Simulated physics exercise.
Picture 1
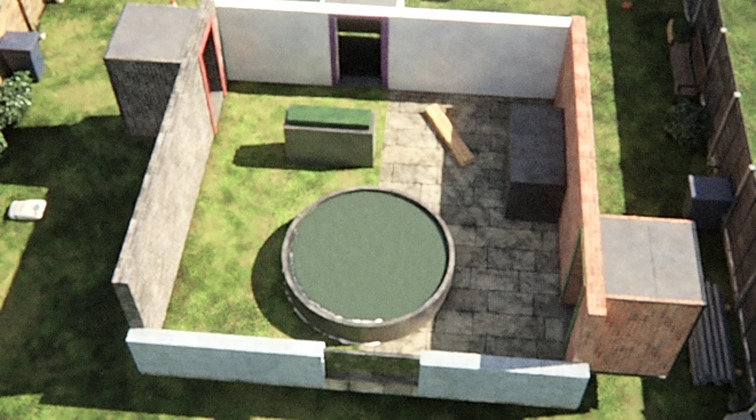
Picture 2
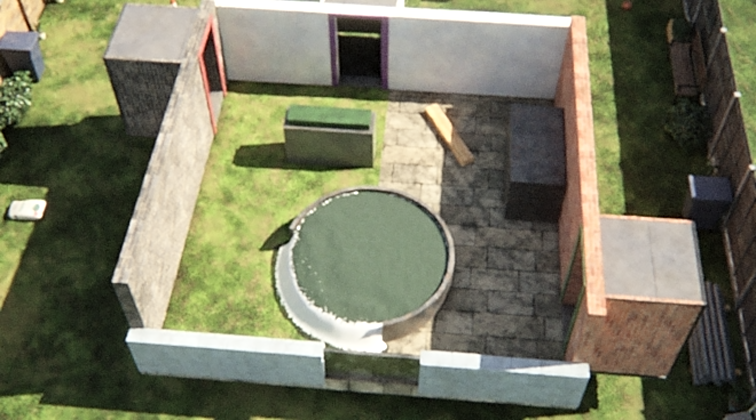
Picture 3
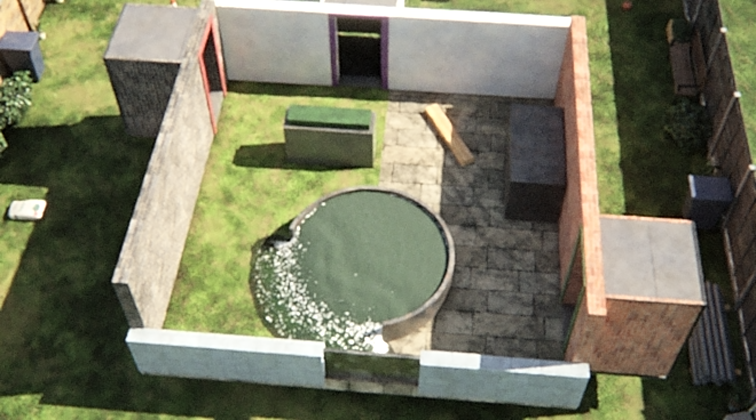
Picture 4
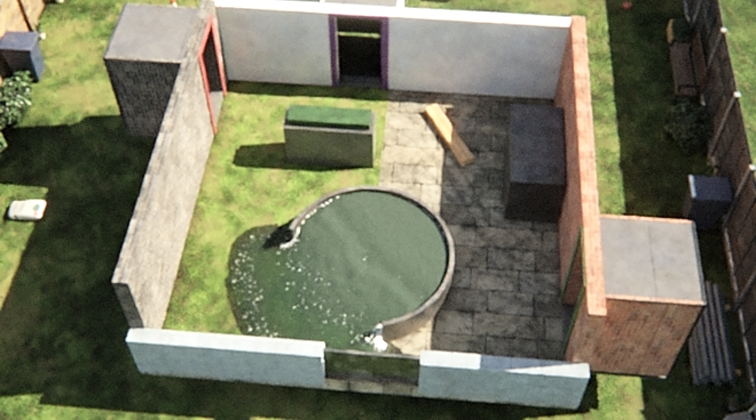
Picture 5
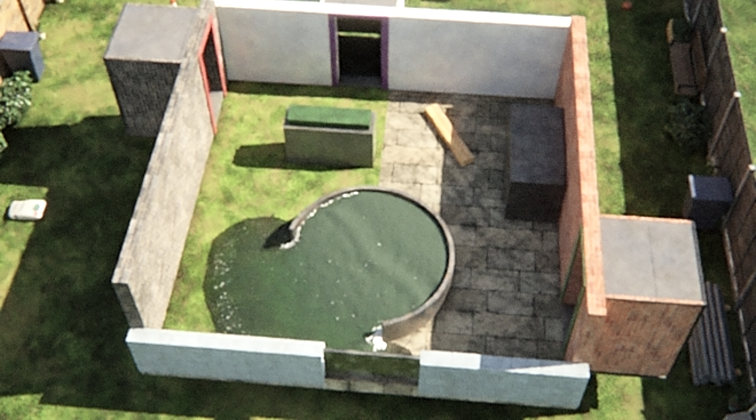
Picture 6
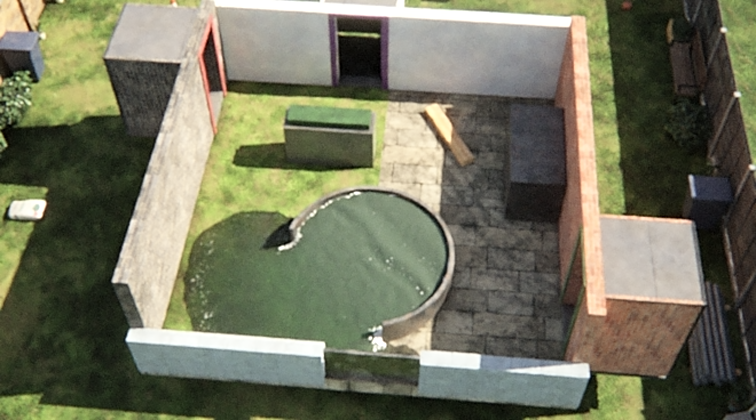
In this clip, a round tank of dark green water inside a walled garden gives way at its lower left side, and water pours out with white froth, spreading leftward across the grass while the surrounding blocks stay still.
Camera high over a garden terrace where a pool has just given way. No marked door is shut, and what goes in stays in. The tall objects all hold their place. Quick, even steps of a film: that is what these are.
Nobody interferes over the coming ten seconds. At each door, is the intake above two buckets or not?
Purple door: Not above, red door: Not above, green door: Above.
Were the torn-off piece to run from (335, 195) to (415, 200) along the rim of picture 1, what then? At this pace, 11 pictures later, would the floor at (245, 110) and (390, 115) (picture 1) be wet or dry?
As listed: Unflooded, submerged.
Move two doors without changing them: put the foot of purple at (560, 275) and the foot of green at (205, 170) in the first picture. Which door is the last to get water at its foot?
That is the one in red.
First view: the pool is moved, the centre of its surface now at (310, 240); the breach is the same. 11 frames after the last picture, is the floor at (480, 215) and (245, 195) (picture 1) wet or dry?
I'd say spared for the first and watered for the second.
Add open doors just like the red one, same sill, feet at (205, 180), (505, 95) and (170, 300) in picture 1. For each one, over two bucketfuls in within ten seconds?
In sequence: Falls short, falls short, exceeds it.
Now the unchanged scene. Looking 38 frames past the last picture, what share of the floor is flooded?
My guess is around 75 in a hundred.
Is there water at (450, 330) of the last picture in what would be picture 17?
By then I'd expect it to be inundated.
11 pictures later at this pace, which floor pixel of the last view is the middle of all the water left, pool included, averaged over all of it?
Estimate: (303, 296).
A moment on, water covers 25 % of the floor; the purple door not reached, the red door not reached, the green door not reached.
Next, water covers 35 % of the floor; the purple door not reached, the red door not reached, the green door not reached.
Then, water covers 45 % of the floor; the purple door not reached, the red door not reached, the green door under two buckets in.
Later, water covers 75 % of the floor; the purple door wet at the sill, nothing in, the red door wet at the sill, nothing in, the green door over two buckets in.
In the end, water covers 95 % of the floor; the purple door wet at the sill, nothing in, the red door wet at the sill, nothing in, the green door over two buckets in.
